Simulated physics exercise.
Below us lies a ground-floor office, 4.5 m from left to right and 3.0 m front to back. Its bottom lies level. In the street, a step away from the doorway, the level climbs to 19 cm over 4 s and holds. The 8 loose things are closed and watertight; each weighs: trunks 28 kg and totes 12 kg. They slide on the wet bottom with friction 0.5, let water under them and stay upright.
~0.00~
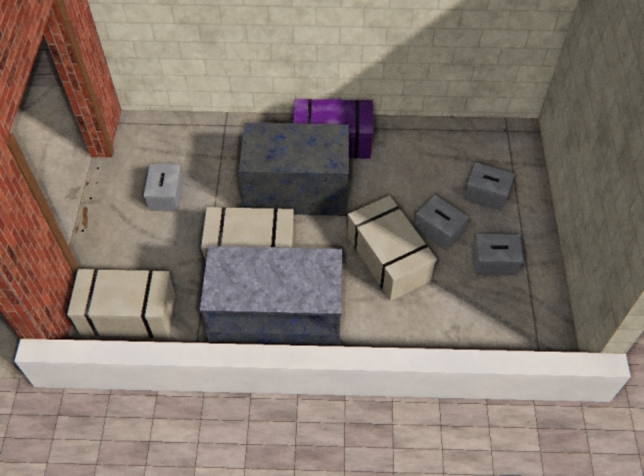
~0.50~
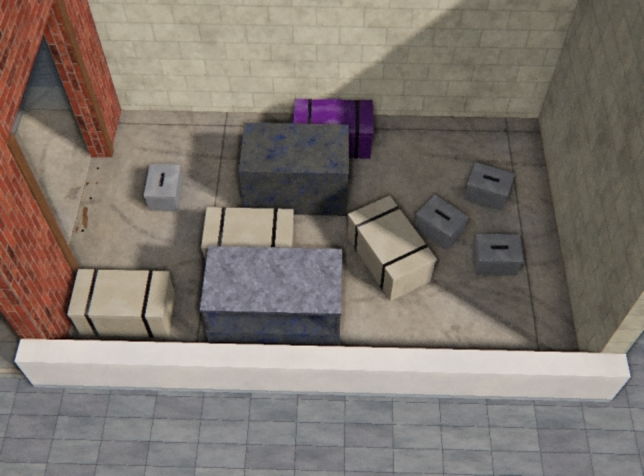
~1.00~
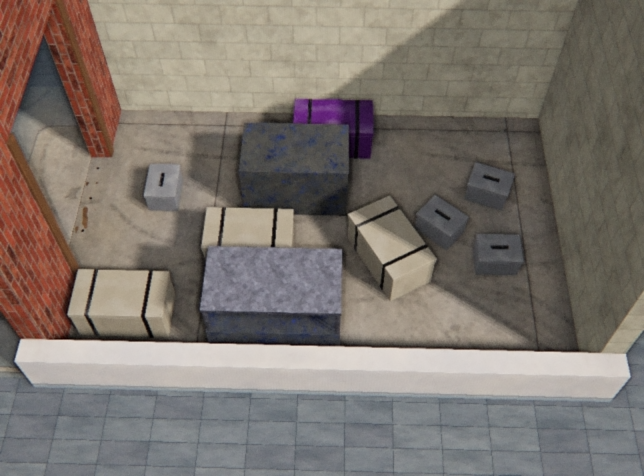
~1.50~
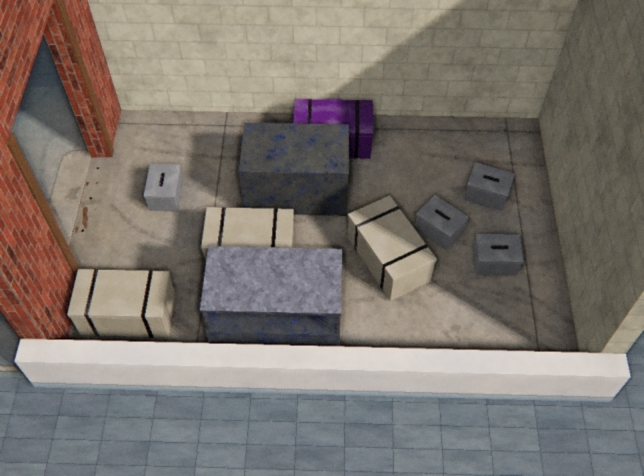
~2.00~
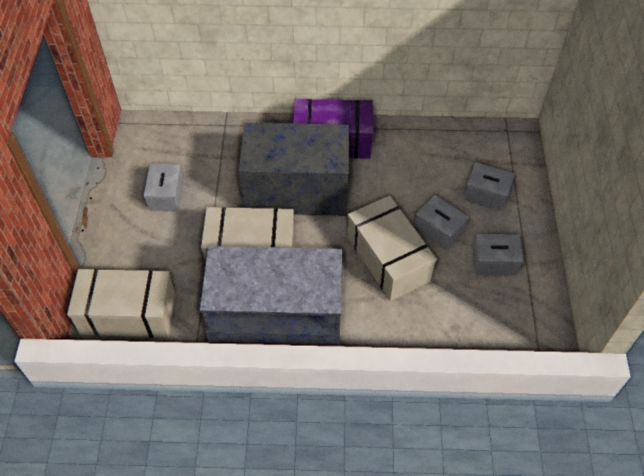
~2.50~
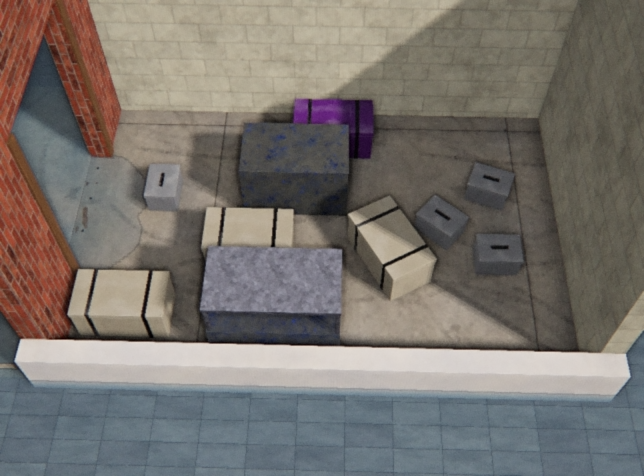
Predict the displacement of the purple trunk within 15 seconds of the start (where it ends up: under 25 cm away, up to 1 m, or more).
The purple trunk gets carried off.
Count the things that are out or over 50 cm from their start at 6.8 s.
I count 2.
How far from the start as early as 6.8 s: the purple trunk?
Roughly 20 cm by then.
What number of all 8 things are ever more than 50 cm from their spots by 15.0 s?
I count 7.
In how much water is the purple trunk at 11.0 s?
About 13 cm.
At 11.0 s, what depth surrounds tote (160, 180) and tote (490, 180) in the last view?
Roughly 13 and 13 cm.
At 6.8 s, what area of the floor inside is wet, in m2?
Some 9.5 m2.
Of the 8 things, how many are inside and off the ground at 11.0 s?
At that moment 8.
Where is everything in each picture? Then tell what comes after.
In the first frame, the purple trunk at (333, 116), on the bottom; 0.0 m2 under water; 0 of 8 have shifted.
In the second frame, the purple trunk at (333, 116) rests on the ground; water covers 0.0 m2; 0 of 8 have shifted.
In the third frame, the purple trunk at (333, 116), on the bottom; 0.0 m2 under water; 0 of 8 have shifted.
In the fourth frame, the purple trunk at (333, 116) rests on the ground; 0.0 m2 under water; 0 of 8 have shifted.
In the fifth frame, the purple trunk at (333, 116) rests on the ground; water covers 0.0 m2; 0 of 8 have shifted.
In the sixth frame, the purple trunk at (333, 116), on the bottom; water covers 0.5 m2; 0 of 8 have shifted.
After 3.5 s the purple trunk is near (333, 116), 0.0 m from its start, aground; 0 afloat.
After 6.8 s the purple trunk is near (348, 122), 0.2 m from its start, aground; 1 afloat.
After 11.0 s the purple trunk is near (490, 112), 1.6 m from its start, afloat; 8 afloat.
After 15.0 s the purple trunk is near (496, 110), 1.6 m from its start, afloat; 8 afloat.
